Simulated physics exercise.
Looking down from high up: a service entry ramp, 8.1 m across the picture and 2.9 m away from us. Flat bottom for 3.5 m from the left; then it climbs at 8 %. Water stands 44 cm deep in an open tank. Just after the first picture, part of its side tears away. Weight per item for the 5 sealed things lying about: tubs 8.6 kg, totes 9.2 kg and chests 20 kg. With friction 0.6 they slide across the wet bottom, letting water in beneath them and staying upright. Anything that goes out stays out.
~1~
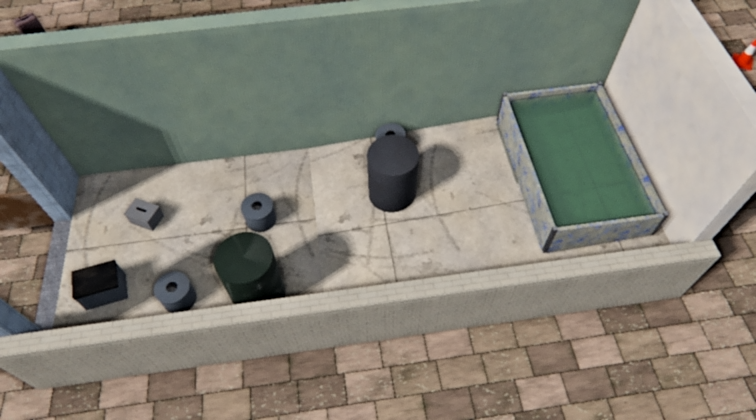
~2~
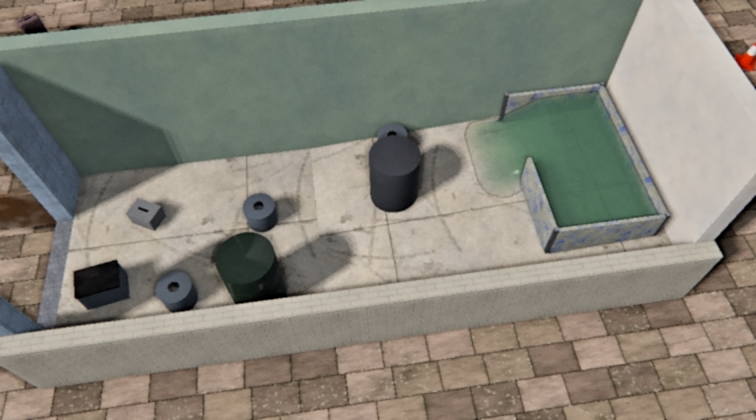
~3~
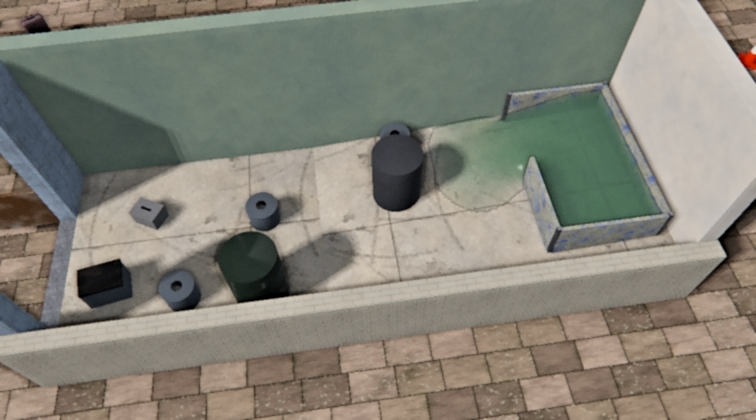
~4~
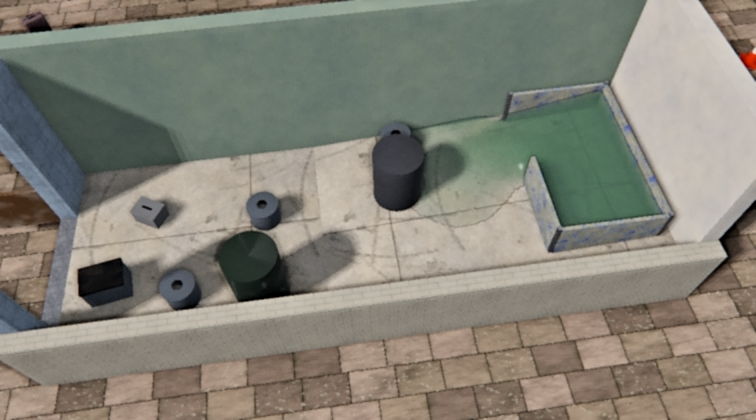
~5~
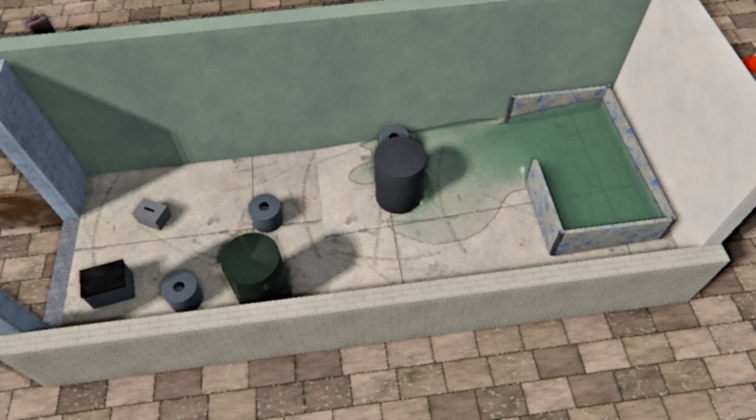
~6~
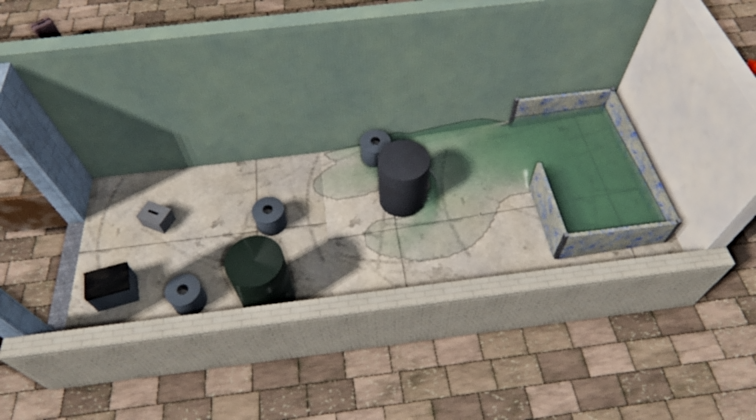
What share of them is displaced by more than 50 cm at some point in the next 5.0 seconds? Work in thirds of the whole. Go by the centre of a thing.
Probably a moderate fraction, one third to two thirds.
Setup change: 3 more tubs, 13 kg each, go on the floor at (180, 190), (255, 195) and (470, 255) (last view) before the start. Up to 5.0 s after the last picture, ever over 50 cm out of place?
Order as asked - goes beyond, goes beyond, stays inside.
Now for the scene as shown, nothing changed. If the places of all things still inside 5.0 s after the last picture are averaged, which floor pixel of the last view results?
Roughly at (174, 294).
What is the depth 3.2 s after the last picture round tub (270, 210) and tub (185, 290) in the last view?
Depth approx. 4 cm / 4 cm.
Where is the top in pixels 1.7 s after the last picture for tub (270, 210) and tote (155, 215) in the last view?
Estimated pixels: (233, 253) and (84, 249).
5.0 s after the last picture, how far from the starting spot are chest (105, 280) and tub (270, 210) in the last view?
The shifts read 10 cm and 120 cm, in that sequence.
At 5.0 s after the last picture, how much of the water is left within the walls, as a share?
Roughly 68 percent.
Then, 0.4 s after the last picture 1 of 5 are over 50 cm from their spots; 0 afloat.
Then, 1.7 s after the last picture 3 of 5 are over 50 cm from their spots; 1 afloat.
Then, 3.2 s after the last picture 3 of 5 are over 50 cm from their spots; 1 afloat.
Then, 5.0 s after the last picture 3 of 5 are over 50 cm from their spots, and 3 have been at some point; 1 afloat.
